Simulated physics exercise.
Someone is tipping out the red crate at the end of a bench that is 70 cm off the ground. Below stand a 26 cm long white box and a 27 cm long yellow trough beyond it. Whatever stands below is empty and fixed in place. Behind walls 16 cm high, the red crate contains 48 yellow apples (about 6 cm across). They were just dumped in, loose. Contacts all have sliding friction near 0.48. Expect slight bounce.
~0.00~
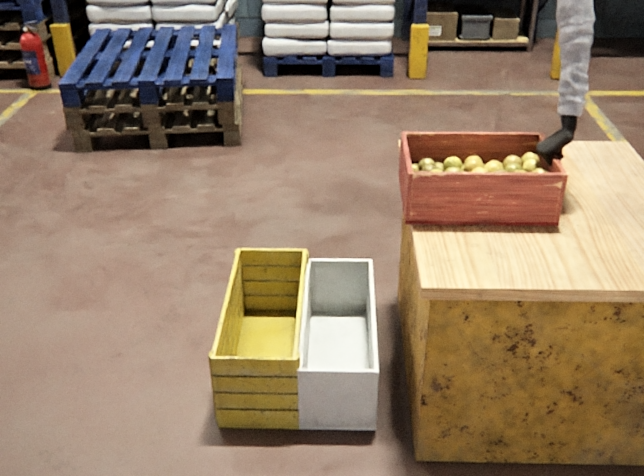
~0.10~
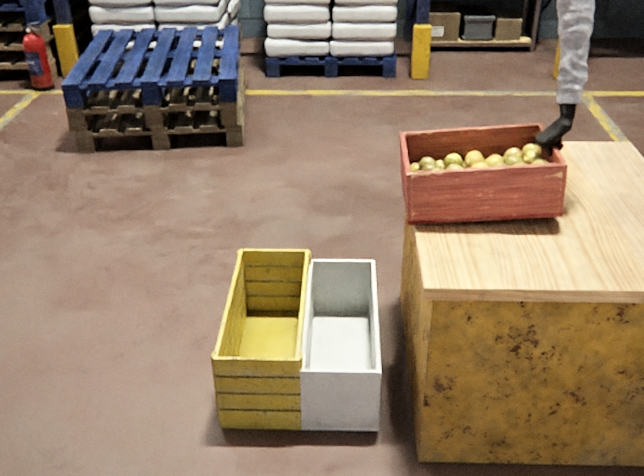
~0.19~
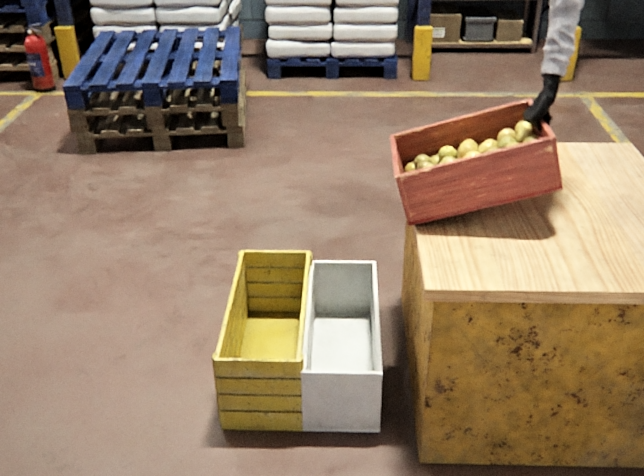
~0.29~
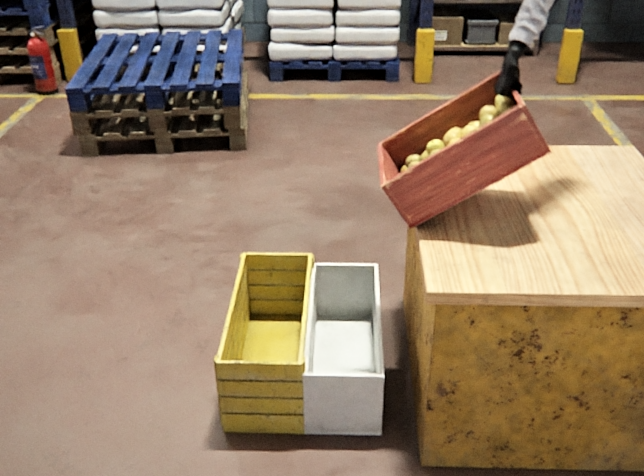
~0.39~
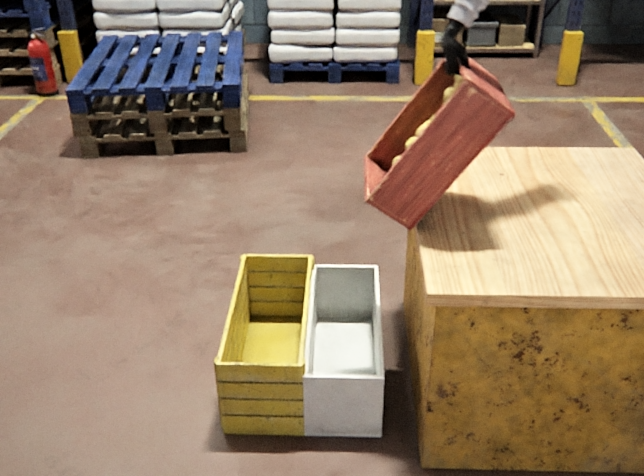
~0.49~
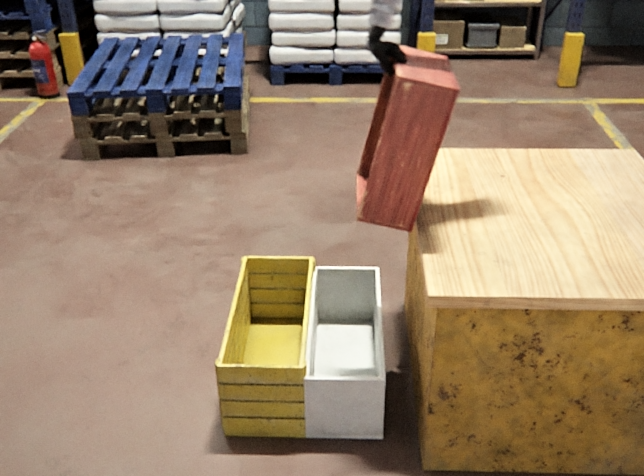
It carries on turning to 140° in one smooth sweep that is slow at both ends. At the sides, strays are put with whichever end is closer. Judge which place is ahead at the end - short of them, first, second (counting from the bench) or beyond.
Ahead at the end: Second.
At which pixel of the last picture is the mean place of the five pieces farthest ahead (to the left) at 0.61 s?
At about (339, 140).
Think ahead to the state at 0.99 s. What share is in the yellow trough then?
Roughly 50 percent.
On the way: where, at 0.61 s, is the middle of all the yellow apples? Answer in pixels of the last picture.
Roughly at pixel (362, 165).
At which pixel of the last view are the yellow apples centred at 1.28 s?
Around (282, 359).
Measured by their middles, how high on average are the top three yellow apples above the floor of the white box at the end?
I'd say near 6 cm.
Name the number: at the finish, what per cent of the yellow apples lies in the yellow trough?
55 %.
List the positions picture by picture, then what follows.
In the first picture (each is followed by its nearest rim corner in this view), red crate, (563, 174); yellow trough, (293, 358); 0° from level; none out.
In the second picture, red crate, (563, 163); 4° from level.
In the third picture, red crate, (550, 137); 16° from level.
In the fourth picture, red crate, (520, 106); 34° from level.
In the fifth picture, red crate, (464, 81); 55° from level.
In the sixth picture, red crate, (396, 79); yellow trough, (299, 366); 77° from level; none out.
After 0.61 s, tilt 104°; 48 still in the red crate.
After 0.77 s, tilt 131°; 11 still in the red crate and 37 in the air.
After 0.99 s, tilt 140°; 9 in the white box, 25 in the yellow trough, 6 on the ground beyond the yellow trough and 8 in the air.
Final count (at 1.28 s), 13 in the white box, 26 in the yellow trough and 9 on the ground beyond the yellow trough.
